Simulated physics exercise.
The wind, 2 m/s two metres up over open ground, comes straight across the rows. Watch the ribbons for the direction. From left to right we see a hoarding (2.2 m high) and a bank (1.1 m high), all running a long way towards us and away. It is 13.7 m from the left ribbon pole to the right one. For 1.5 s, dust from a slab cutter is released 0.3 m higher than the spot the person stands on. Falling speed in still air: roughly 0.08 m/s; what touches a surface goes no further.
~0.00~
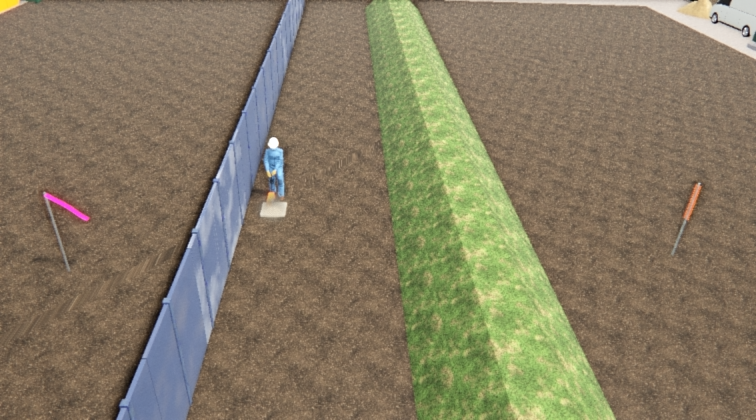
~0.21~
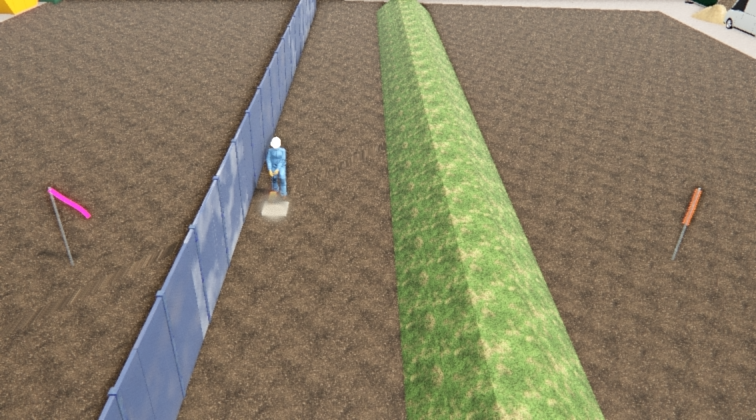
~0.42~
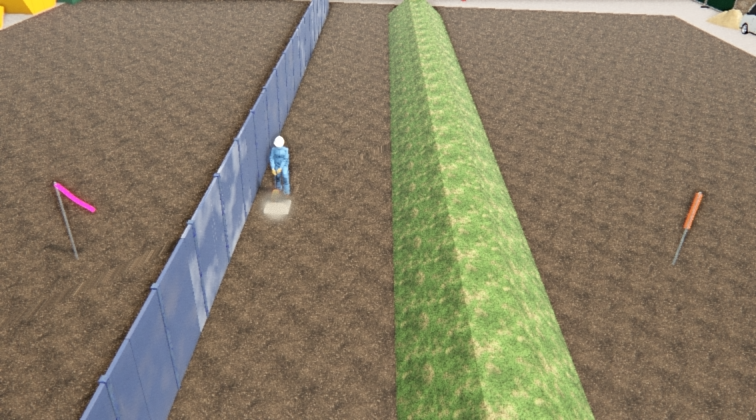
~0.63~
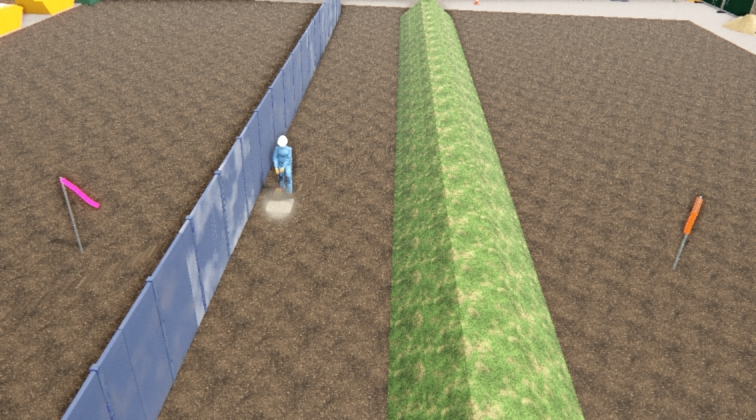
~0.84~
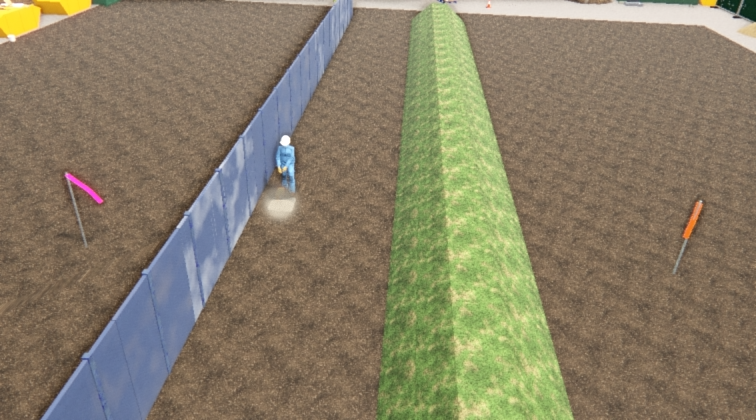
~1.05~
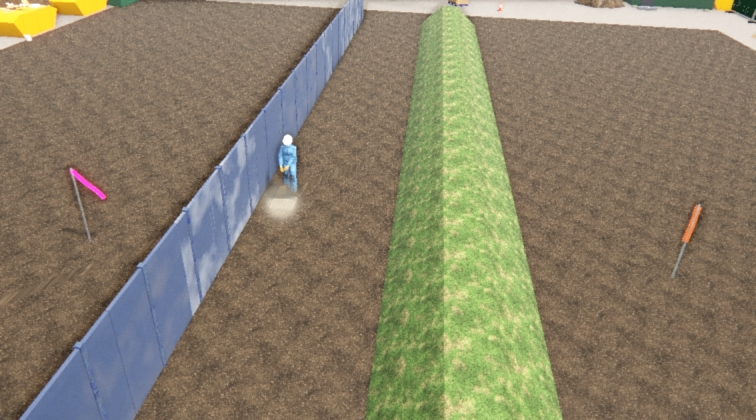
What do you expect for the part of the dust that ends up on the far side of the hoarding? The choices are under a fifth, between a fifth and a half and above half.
It is not even a fifth that ends up on the far side.
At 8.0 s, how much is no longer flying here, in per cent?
Some 70 per cent.
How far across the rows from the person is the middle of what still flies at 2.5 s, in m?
Roughly 0.0 m.
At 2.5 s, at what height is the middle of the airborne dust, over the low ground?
Roughly 0.2 m up.
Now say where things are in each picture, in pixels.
The left ribbon ends at (88, 219), leaning 50 degrees to the right, the dust in the air spans x = 265 to 280 around y = 205 and it comes from (273, 206), in the first picture.
The right ribbon ends at (686, 224), hanging almost straight and the dust in the air spans x = 265 to 280 around y = 205, in the second picture.
The left ribbon ends at (94, 210), leaning 45 degrees to the right, the dust in the air spans x = 270 to 280 around y = 205 and the top of the hoarding crosses (240, 134), in the third picture.
The right ribbon ends at (686, 233), hanging almost straight and the dust in the air spans x = 270 to 285 around y = 205, in the fourth picture.
The left ribbon ends at (101, 202), leaning 45 degrees to the right and the dust in the air spans x = 275 to 285 around y = 200, in the fifth picture.
The right ribbon ends at (685, 242), hanging almost straight, the dust in the air spans x = 275 to 290 around y = 200 and the top of the bank crosses (461, 187), in the sixth picture.
After 2.5 s, 93 % is in the air or yet to come; 0 % is beyond the hoarding; the middle of what still flies is 0.2 m above the low ground, near (280, 203).
After 4.0 s, 67 % is in the air or yet to come; 0 % is beyond the hoarding; the middle of what still flies is 0.2 m above the low ground, near (279, 203).
After 8.0 s, 29 % is in the air or yet to come; 0 % is beyond the hoarding; the middle of what still flies is 0.4 m above the low ground, near (275, 197).
After 20.0 s, 10 % is in the air or yet to come; 0 % is beyond the hoarding; the middle of what still flies is 1.6 m above the low ground, near (284, 153).
After 45.0 s, 4 % is in the air or yet to come; 0 % is beyond the hoarding.
